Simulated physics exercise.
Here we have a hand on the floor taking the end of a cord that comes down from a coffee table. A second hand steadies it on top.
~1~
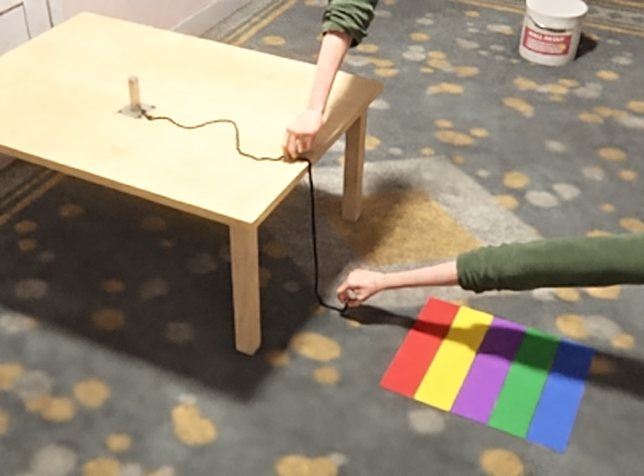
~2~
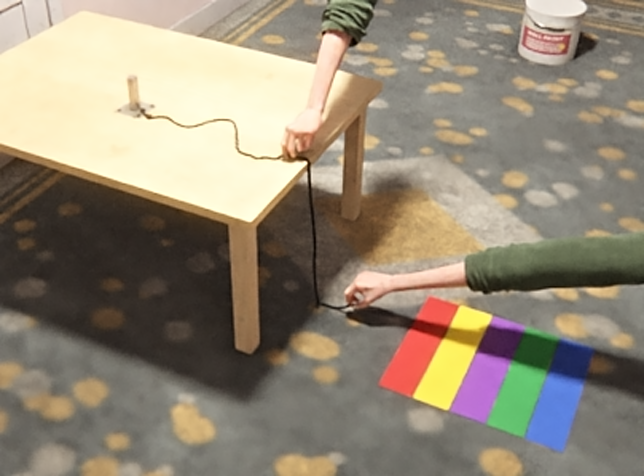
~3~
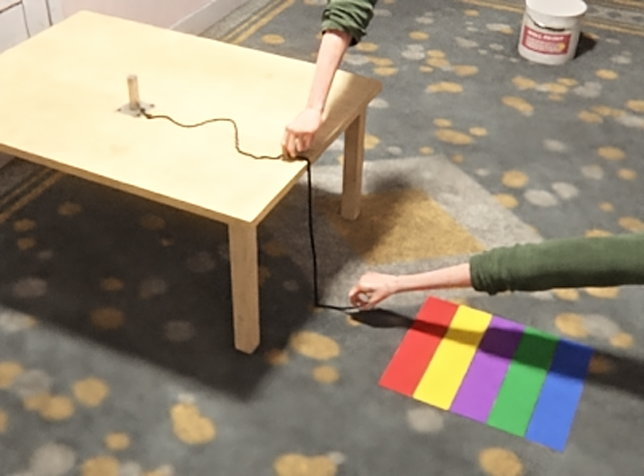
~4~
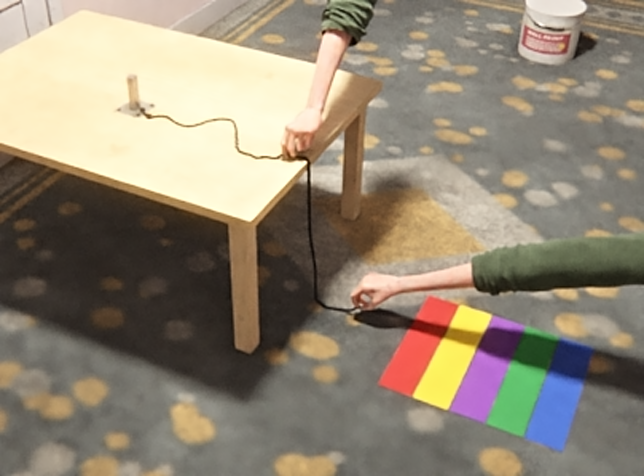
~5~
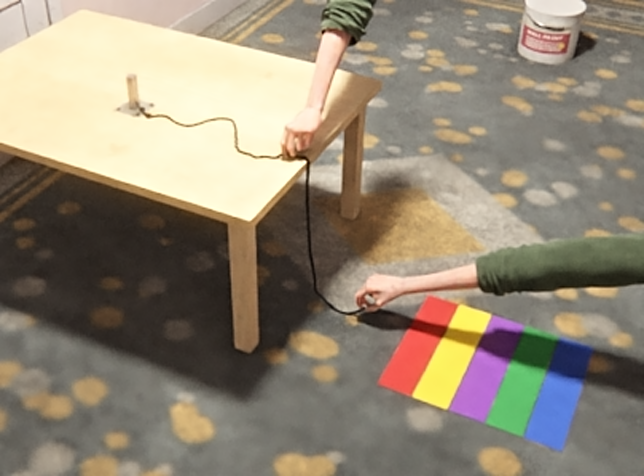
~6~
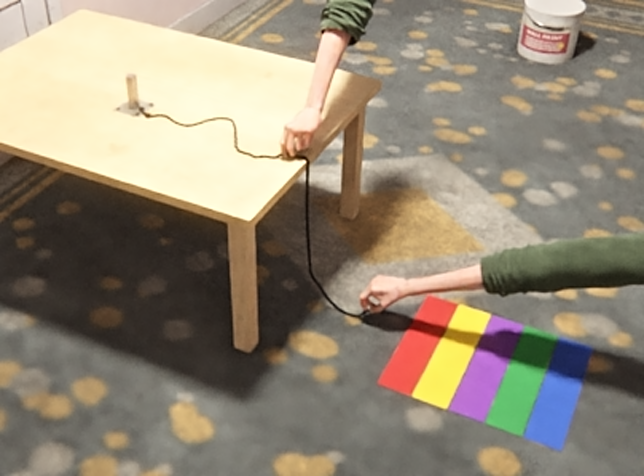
A hand near the carpet draws the end of a dark cord slightly to the right, toward a strip of coloured bands, while another hand keeps the cord pressed at the edge of a wooden table.
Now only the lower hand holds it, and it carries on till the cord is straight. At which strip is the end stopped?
The green one.
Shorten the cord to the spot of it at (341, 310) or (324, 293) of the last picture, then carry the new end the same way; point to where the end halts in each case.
About (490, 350) and (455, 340).
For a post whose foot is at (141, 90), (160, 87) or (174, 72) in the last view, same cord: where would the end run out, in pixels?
Try by try, around (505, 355), (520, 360) and (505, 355).
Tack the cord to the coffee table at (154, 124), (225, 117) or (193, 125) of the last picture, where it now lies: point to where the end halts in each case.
Near (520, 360), (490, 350) and (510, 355).
Soon after, end near (457, 339); over yellow.
After that, end near (503, 354); over purple.
At the stop, end near (531, 364); over green. It halts on the green strip.
